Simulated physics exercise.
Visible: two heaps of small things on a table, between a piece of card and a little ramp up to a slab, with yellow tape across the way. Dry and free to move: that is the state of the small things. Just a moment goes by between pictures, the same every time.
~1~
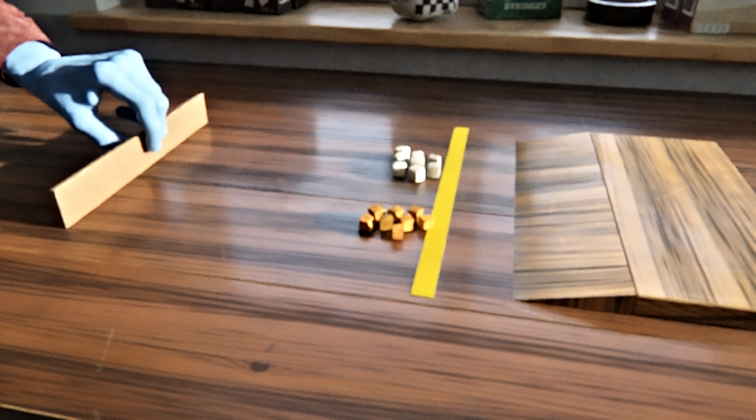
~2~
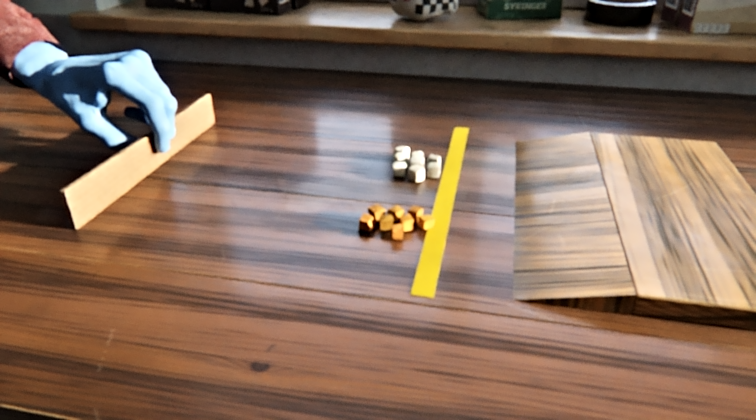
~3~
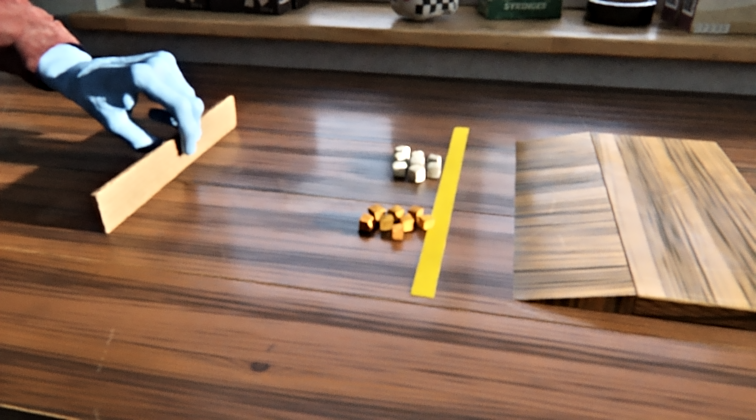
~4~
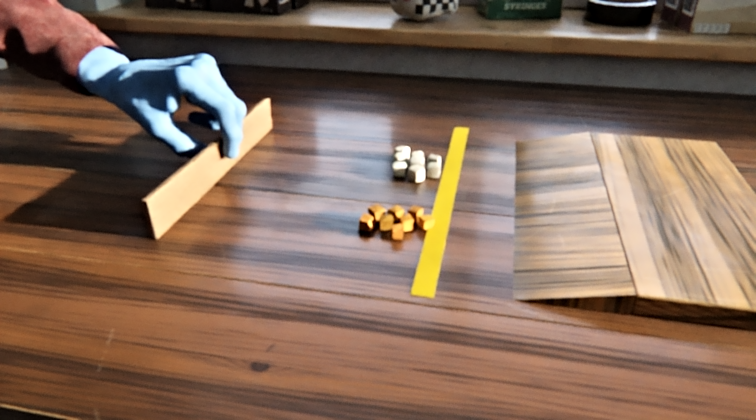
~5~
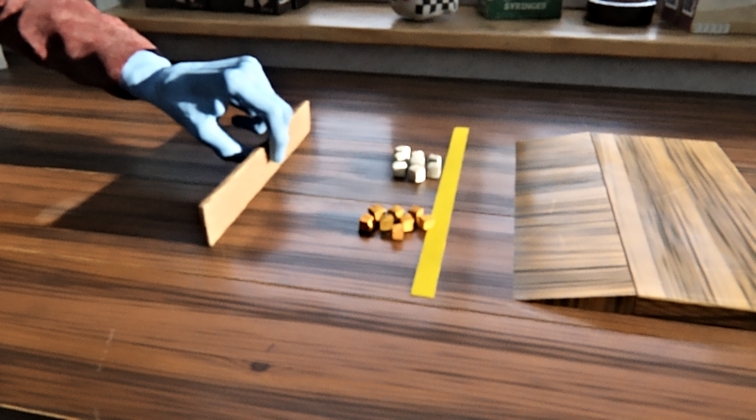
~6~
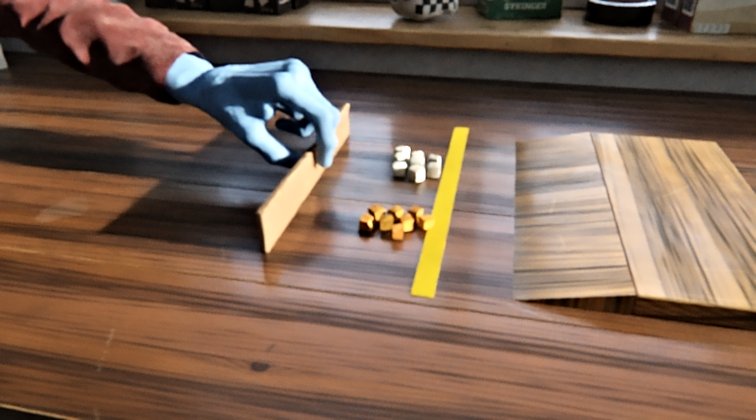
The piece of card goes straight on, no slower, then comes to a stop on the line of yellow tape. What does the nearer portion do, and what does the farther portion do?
Outcome: Most likely the nearer portion cannot climb over at all; most likely the farther portion cannot climb over at all.
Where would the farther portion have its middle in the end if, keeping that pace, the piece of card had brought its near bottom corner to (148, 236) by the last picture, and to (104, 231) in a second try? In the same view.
About (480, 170), then about (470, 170).
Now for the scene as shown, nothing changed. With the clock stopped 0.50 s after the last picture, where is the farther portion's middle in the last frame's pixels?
Its centre sits near (534, 170).
Then, 0.10 s after the last picture, piece of card still moving, near (398, 155); nearer portion all short of the ramp; farther portion all short of the ramp.
Then, 0.22 s after the last picture, piece of card stopped at the yellow tape; nearer portion a small part on the ramp, most short of the ramp; farther portion all short of the ramp.
Then, 0.50 s after the last picture, piece of card stopped at the yellow tape; nearer portion most on the ramp, about a quarter short of the ramp; farther portion about two thirds on the ramp, about a third short of the ramp.
By the end, piece of card stopped at the yellow tape; nearer portion none past the top, about two thirds on the ramp, about a third short of the ramp; farther portion none past the top, about half on the ramp, about half short of the ramp.
